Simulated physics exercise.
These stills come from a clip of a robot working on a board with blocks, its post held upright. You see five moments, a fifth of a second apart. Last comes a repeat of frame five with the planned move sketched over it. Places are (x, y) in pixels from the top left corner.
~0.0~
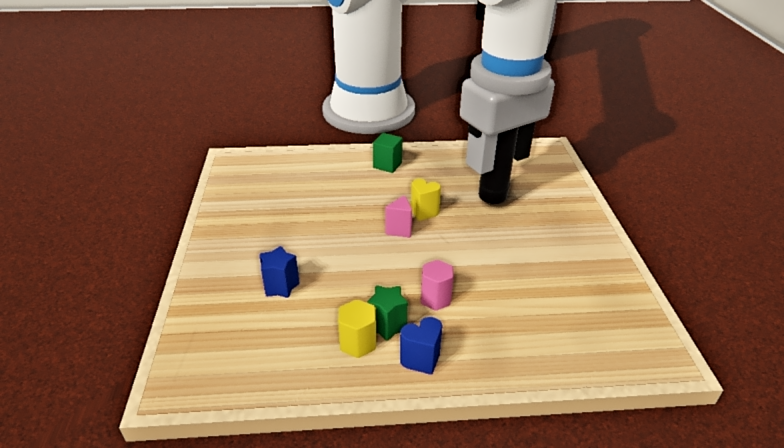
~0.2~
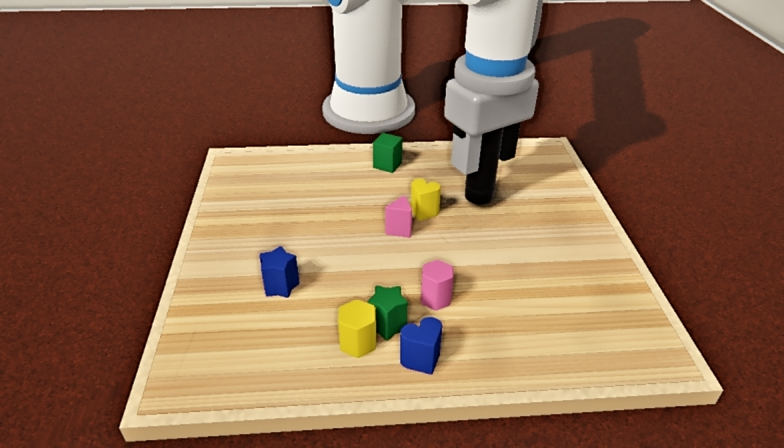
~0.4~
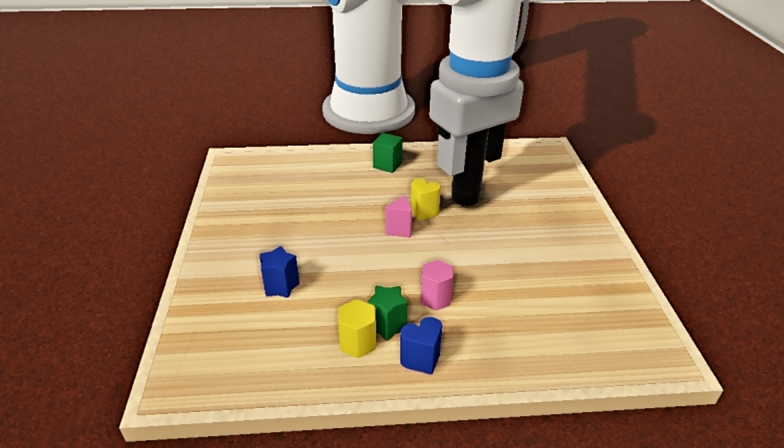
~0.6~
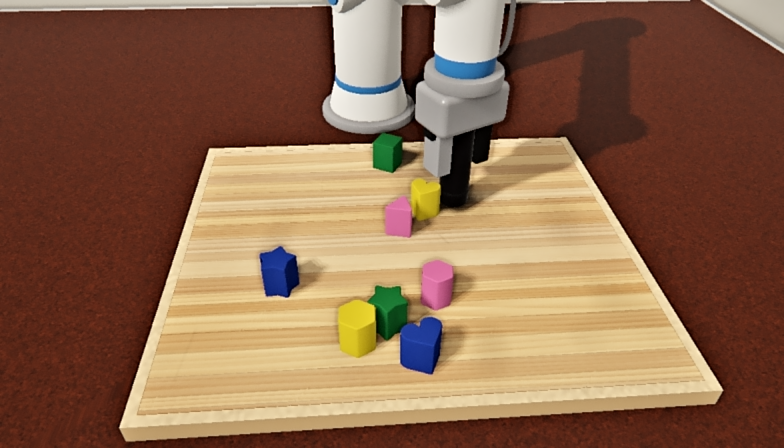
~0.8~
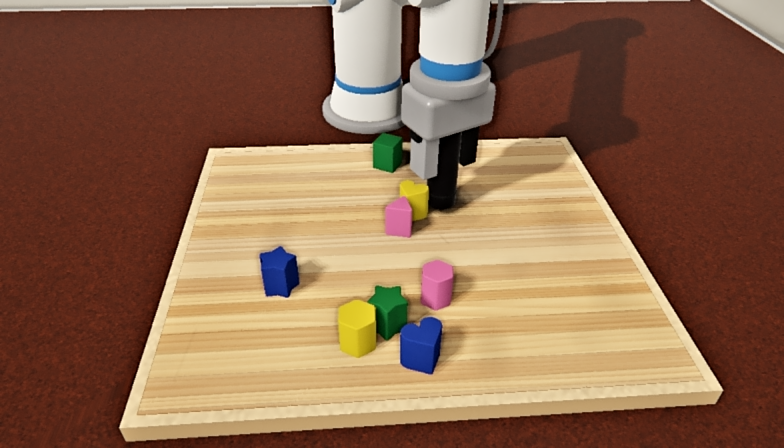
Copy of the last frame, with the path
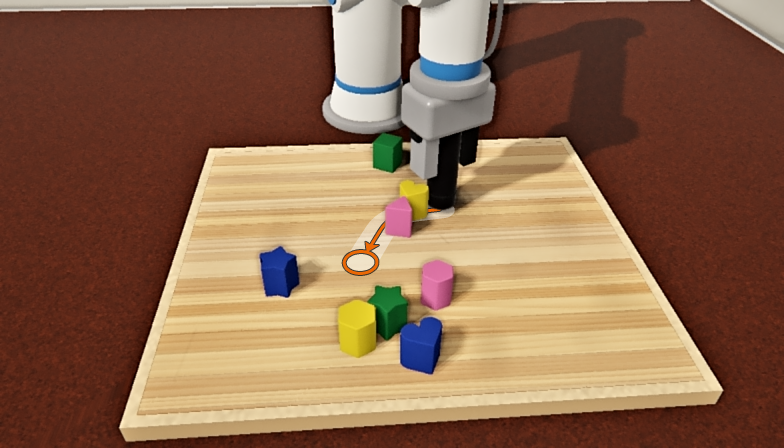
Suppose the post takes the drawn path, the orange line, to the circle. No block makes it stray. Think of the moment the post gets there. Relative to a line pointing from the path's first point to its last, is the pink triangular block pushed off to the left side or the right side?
With start-to-end as forward, it shifts left.
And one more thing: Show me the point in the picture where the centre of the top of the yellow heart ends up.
I'd expect the centre of its top face to be at (357, 194).
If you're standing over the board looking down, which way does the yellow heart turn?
It spins clockwise.
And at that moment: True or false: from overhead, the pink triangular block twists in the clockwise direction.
That claim is false.
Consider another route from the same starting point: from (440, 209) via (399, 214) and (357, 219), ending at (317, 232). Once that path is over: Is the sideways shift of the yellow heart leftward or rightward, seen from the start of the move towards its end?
To the path's right.
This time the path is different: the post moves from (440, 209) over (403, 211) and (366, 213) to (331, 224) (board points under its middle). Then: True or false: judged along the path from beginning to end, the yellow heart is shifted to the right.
Verdict: False.
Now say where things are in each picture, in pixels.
The first picture shows post's lower end at (493, 197); blue star-shaped block at (276, 258); pink triangular block at (401, 204); yellow heart at (425, 185).
The second picture shows post at (479, 197); blocks still.
The third picture shows post at (465, 198); blocks still.
The fourth picture shows post at (453, 200); blocks still.
The fifth picture shows post at (440, 202); blue star-shaped block at (276, 258); pink triangular block at (401, 204); yellow heart at (413, 187).
Drawn move, from (440, 209) over (401, 215) and (377, 235) to (361, 262).
On the path given first. One third of the way, post at (400, 208); pink triangular block at (396, 205), turned 35° anticlockwise; yellow heart at (371, 190), turned 20° clockwise.
Two thirds of the way, post at (377, 228); pink triangular block at (391, 222), turned 115° anticlockwise; yellow heart at (357, 194), turned 85° clockwise.
At the end, post at (360, 255); blue star-shaped block still; pink triangular block at (393, 228), turned 140° anticlockwise; yellow heart at (357, 194), turned 85° clockwise.
